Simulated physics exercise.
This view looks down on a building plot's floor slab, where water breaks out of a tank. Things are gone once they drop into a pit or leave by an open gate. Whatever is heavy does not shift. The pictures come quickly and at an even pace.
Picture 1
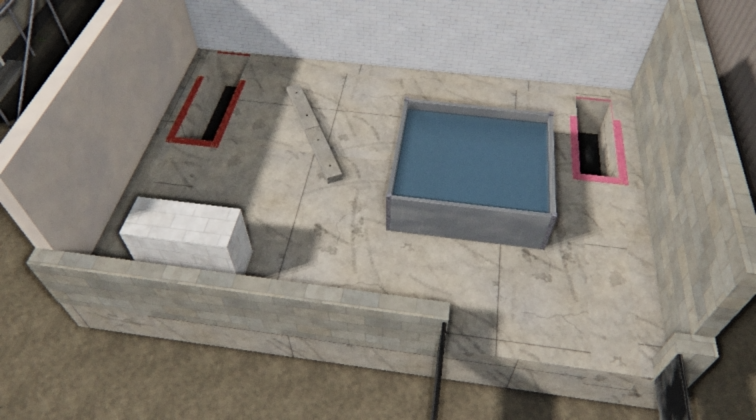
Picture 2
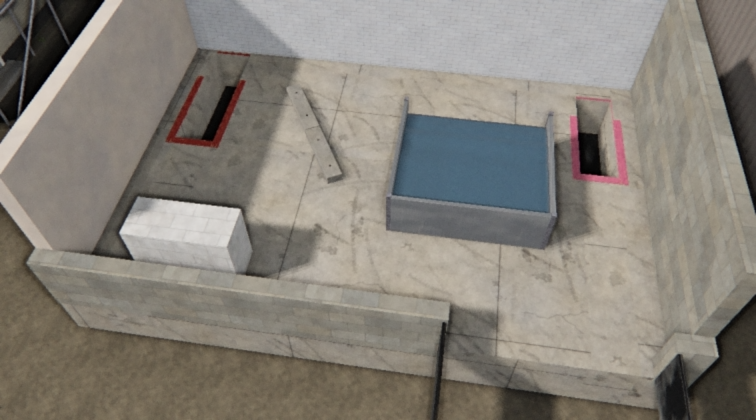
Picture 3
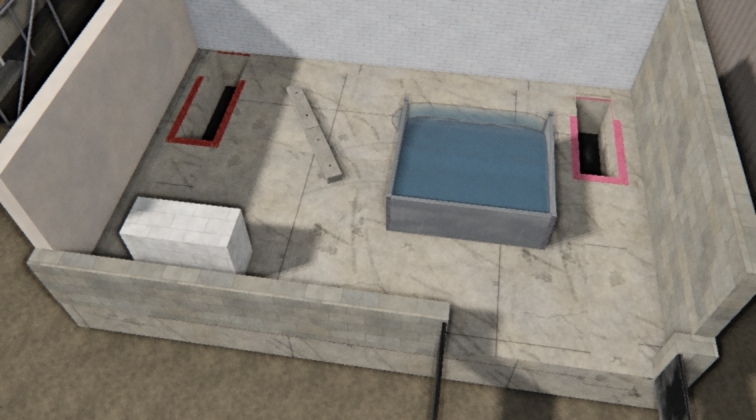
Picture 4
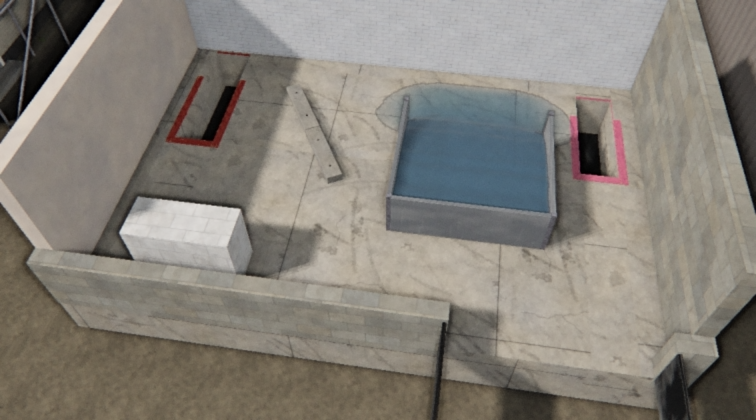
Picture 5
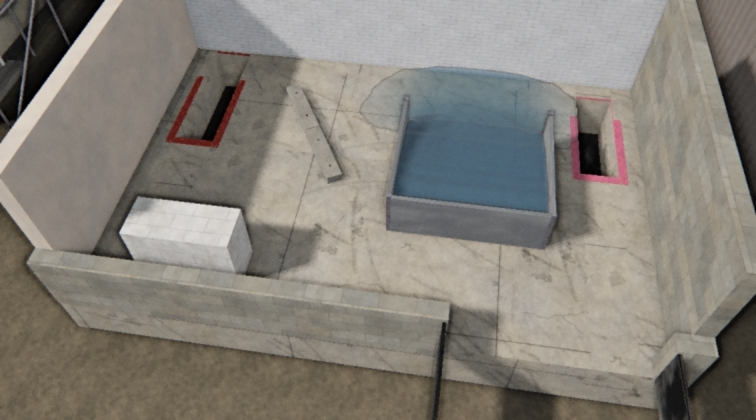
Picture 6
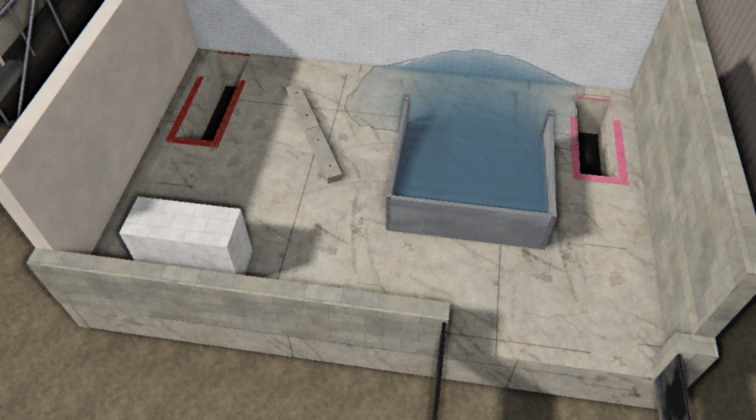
Water poured out of the open tank's far side after that side gave way, spreading in a widening sheet across the pale slab and then washing up against the white back wall.
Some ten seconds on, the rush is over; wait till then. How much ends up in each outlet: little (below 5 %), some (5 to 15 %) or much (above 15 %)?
Outlet by outlet: Gate - little, red pit - much, pink pit - much.
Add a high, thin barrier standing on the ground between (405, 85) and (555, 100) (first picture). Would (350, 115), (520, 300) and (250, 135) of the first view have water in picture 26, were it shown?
Swamped, untouched, swamped.
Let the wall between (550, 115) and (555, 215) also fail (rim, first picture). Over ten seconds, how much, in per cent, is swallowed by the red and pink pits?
The red pit takes 0 per cent and the pink pit 50 per cent.
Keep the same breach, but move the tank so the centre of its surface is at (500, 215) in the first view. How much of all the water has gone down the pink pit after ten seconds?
In per cent: Pink 40.
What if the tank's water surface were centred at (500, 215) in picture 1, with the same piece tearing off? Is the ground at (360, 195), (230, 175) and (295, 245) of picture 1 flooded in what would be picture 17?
In order: Unflooded, then unflooded, then unflooded.
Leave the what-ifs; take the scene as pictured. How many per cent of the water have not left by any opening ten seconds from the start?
I'd say roughly 36 percent.
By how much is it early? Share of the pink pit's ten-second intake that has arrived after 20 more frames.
About 60 per cent.
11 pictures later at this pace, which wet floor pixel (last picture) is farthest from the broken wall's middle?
The farthest point of the front sits at (254, 55).
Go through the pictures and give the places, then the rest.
In the first frame, the open tank at (474, 157) is whole and still.
In the second frame, water pours out on the open tank's far side and has run to a hidden place.
In the third frame, water pours out on the open tank's far side and has run to (397, 119).
In the fourth frame, water pours out on the open tank's far side and has run to (556, 110).
In the fifth frame, the front is at (566, 97), out from the gap on the open tank's far side.
In the sixth frame, the front is at (580, 87), out from the gap on the open tank's far side.
A moment on, water covers 20 % of the floor; the gate 0 %, the red pit 0 %, the pink pit 2 %.
Next, water covers 30 % of the floor; the gate 0 %, the red pit 1 %, the pink pit 9 %.
Then, water covers 45 % of the floor; the gate 0 %, the red pit 10 %, the pink pit 23 %.
Later, water covers 45 % of the floor; the gate 0 %, the red pit 20 %, the pink pit 33 %.
In the end, water covers 55 % of the floor; the gate 1 %, the red pit 24 %, the pink pit 39 %.
